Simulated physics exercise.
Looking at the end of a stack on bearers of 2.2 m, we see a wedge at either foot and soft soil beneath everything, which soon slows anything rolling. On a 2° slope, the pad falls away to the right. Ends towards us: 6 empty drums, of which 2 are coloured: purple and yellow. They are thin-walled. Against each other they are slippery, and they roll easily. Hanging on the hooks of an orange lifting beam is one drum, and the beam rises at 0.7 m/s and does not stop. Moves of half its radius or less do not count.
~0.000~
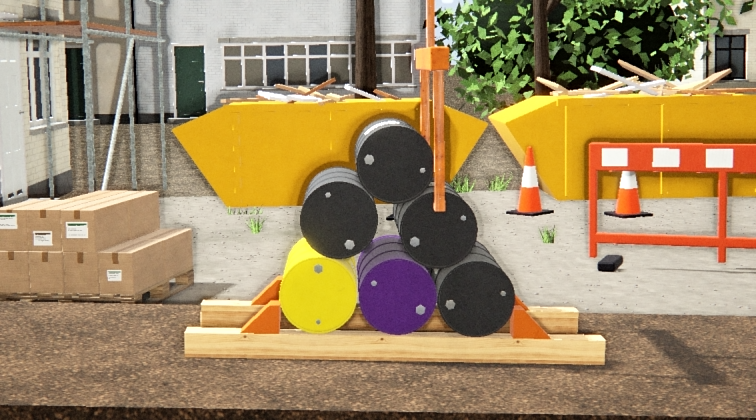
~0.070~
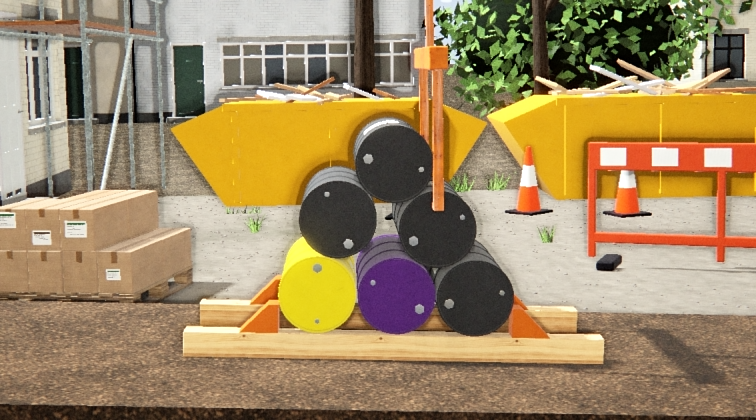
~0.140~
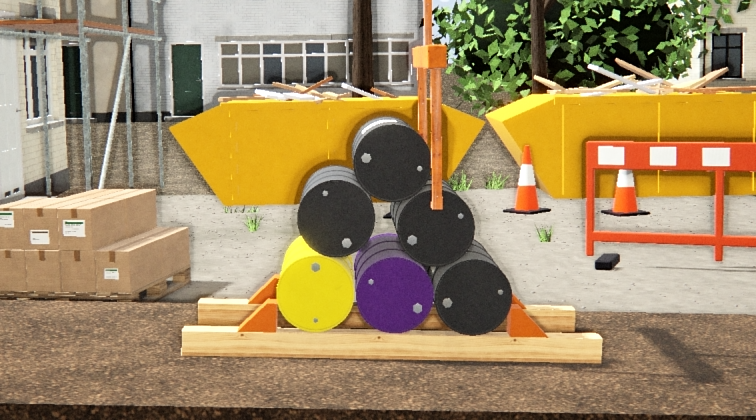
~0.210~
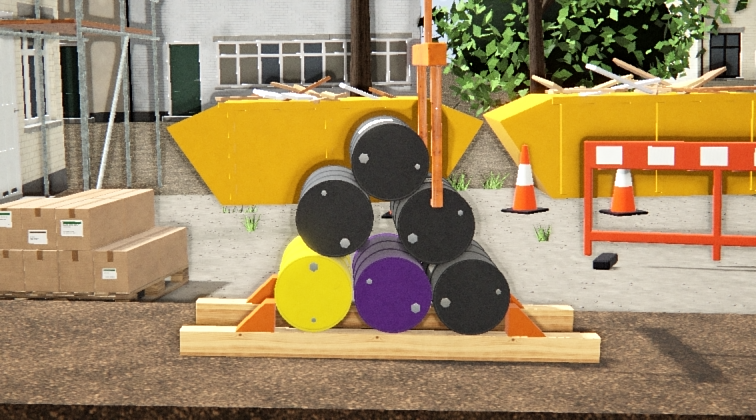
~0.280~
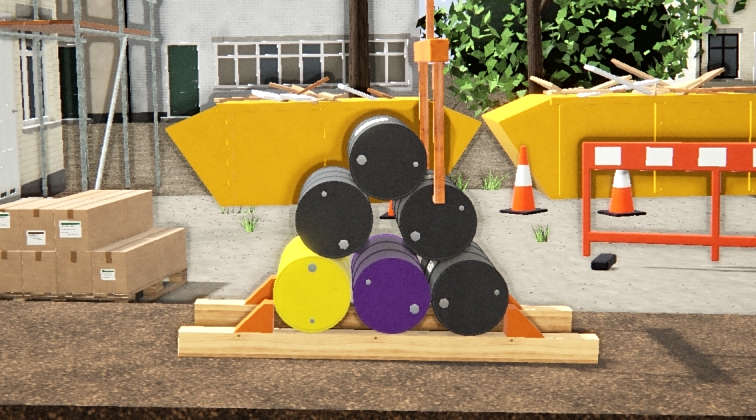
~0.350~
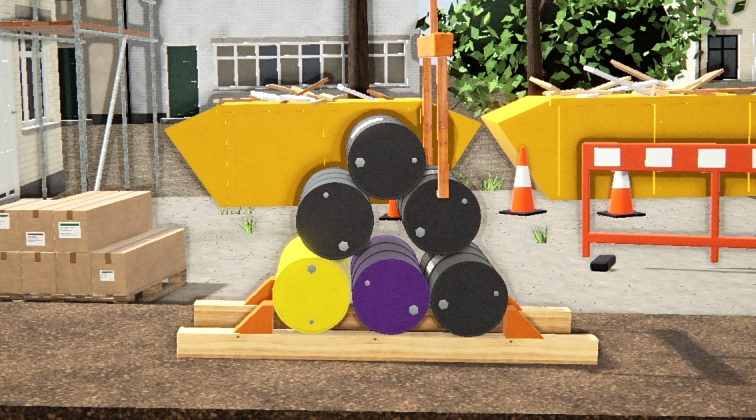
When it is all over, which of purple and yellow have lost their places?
As for the purple drum, it remains where it was; the yellow one remains where it was.
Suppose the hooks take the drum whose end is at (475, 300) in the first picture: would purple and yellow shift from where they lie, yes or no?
In that scenario: Purple does; yellow doesn't.
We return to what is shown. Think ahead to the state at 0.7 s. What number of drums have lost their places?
At that instant the count is 1.
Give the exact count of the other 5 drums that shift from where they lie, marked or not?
Tally: 2.
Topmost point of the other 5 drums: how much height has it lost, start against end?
The top drops by around 30 cm.
After 0.7 s, purple is where it was; yellow is where it was; 1 other dislodged.
At rest (1.7 s), purple is unmoved; yellow is unmoved; 2 others dislodged.
